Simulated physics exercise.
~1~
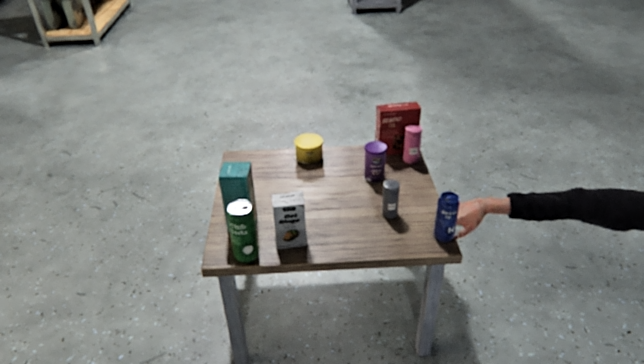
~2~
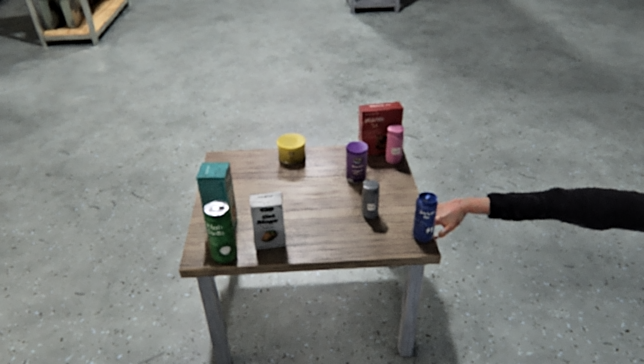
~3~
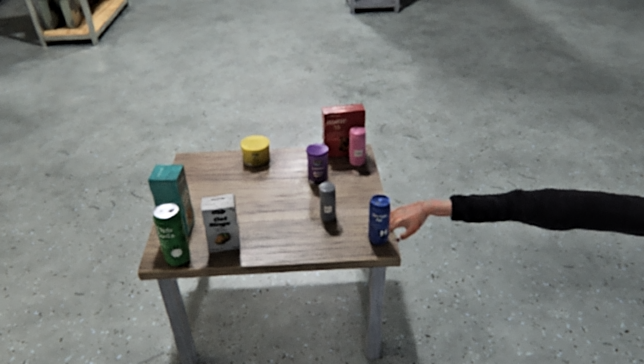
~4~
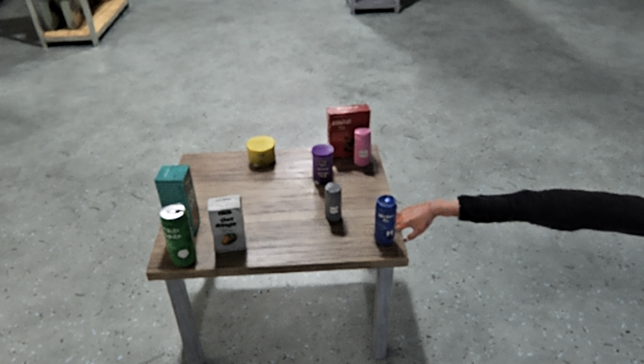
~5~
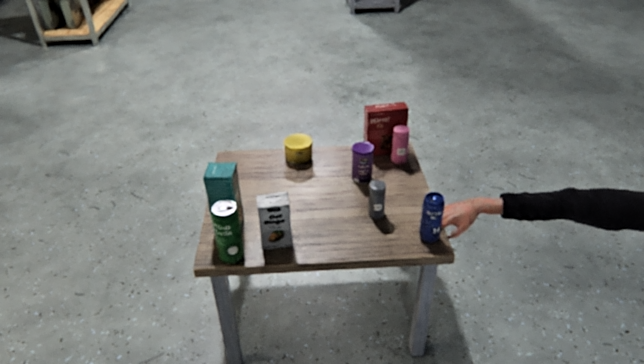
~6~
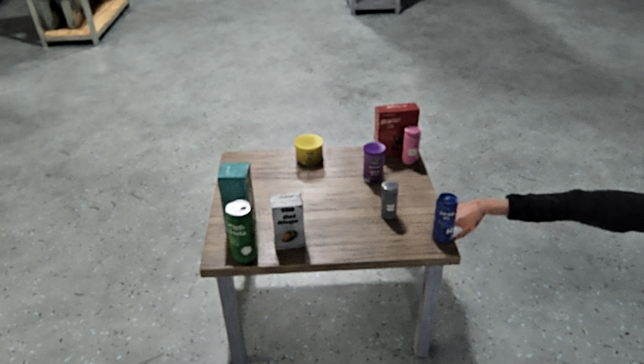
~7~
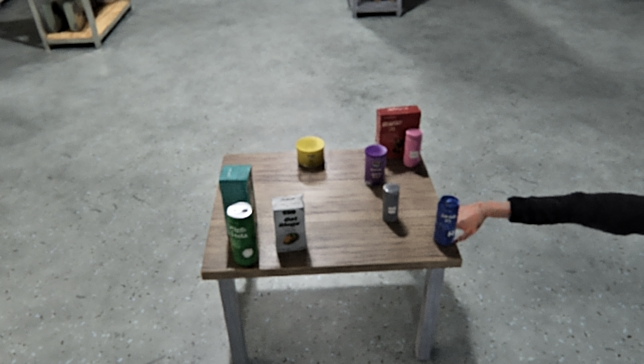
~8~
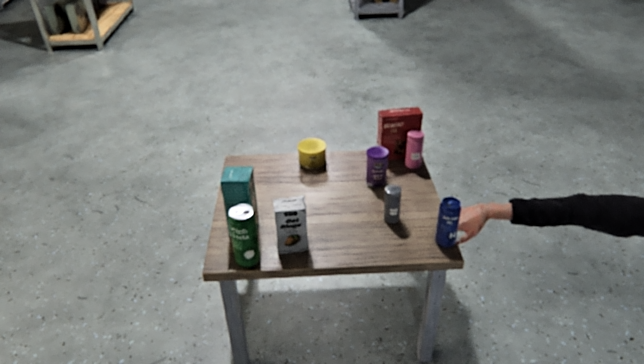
We see a hand at the right edge of a small wooden table holding cans, cartons, tins and shakers; the table slides left, then back right to about where it began, and ends still with all the items upright.
